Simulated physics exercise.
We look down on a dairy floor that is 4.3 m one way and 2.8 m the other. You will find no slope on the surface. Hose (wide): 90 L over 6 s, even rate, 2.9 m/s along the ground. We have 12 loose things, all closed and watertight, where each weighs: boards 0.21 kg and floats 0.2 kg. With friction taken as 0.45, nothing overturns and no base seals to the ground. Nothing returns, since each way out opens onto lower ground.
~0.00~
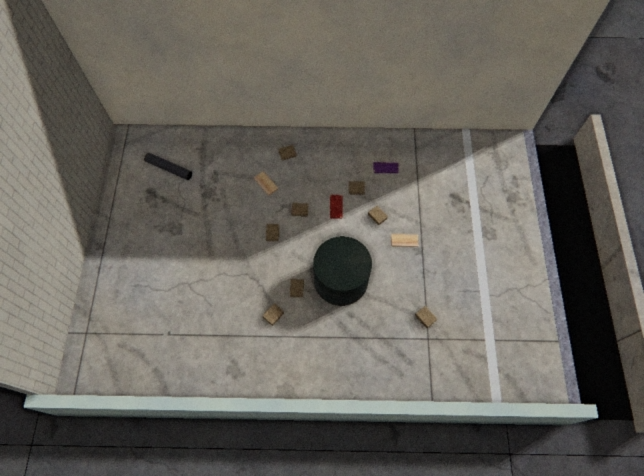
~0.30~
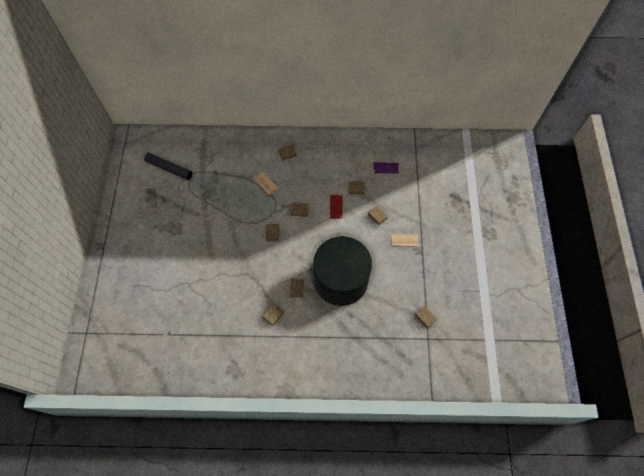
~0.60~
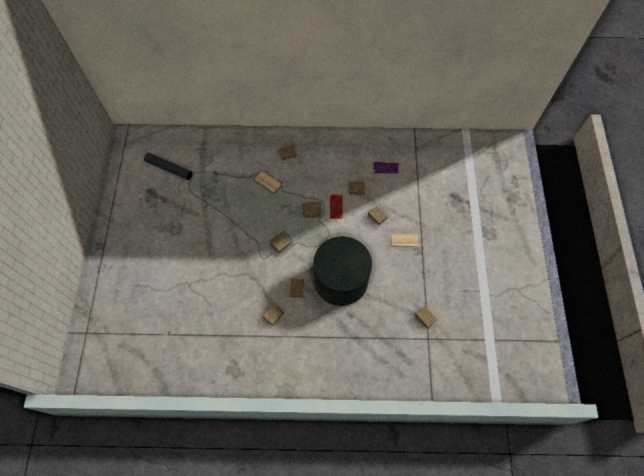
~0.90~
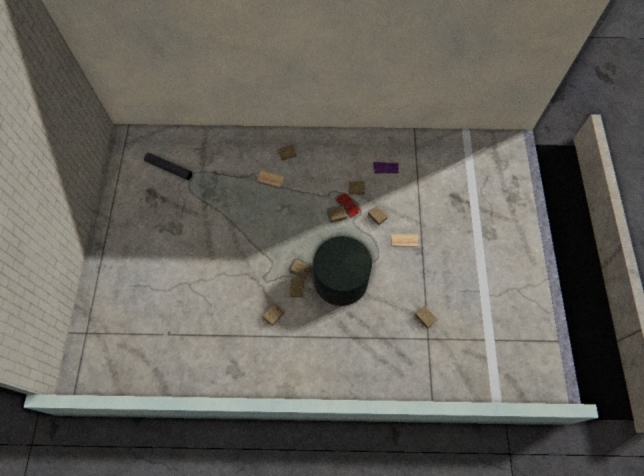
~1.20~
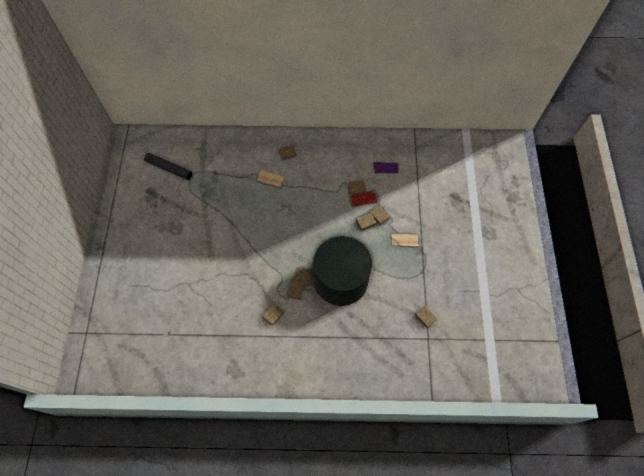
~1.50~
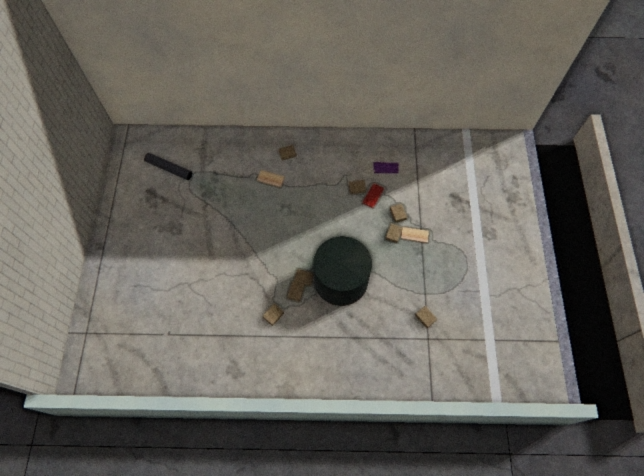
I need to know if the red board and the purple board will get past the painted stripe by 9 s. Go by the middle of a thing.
One by one: The red board is not across, the purple board is not across.
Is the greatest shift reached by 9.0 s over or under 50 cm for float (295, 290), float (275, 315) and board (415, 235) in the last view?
In that order: Exceeds it, then does not reach it, then exceeds it.
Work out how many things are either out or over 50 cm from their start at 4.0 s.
At that moment it comes to 5.
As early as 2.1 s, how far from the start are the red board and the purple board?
Roughly 50 and 0 cm.
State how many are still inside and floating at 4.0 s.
At that point I count 0.
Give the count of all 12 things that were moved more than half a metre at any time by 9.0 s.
I count 6 of them.
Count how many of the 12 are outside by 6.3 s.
I get 1 in all.
After 2.1 s the red board is near (382, 192), 0.5 m from its start, aground; the purple board is near (386, 167), 0.0 m from its start, aground; 0 of 12 are over the mark; 1 afloat.
After 4.0 s the red board is near (383, 192), 0.5 m from its start, aground; the purple board is near (386, 167), 0.0 m from its start, aground; 2 of 12 are over the mark; 0 afloat.
After 6.3 s the red board is near (388, 188), 0.6 m from its start, aground; the purple board is near (386, 167), 0.0 m from its start, aground; 2 of 12 are over the mark; 1 afloat.
After 9.0 s the red board is near (389, 187), 0.6 m from its start, aground; the purple board is near (386, 167), 0.0 m from its start, aground; 2 of 12 are over the mark; 0 afloat.
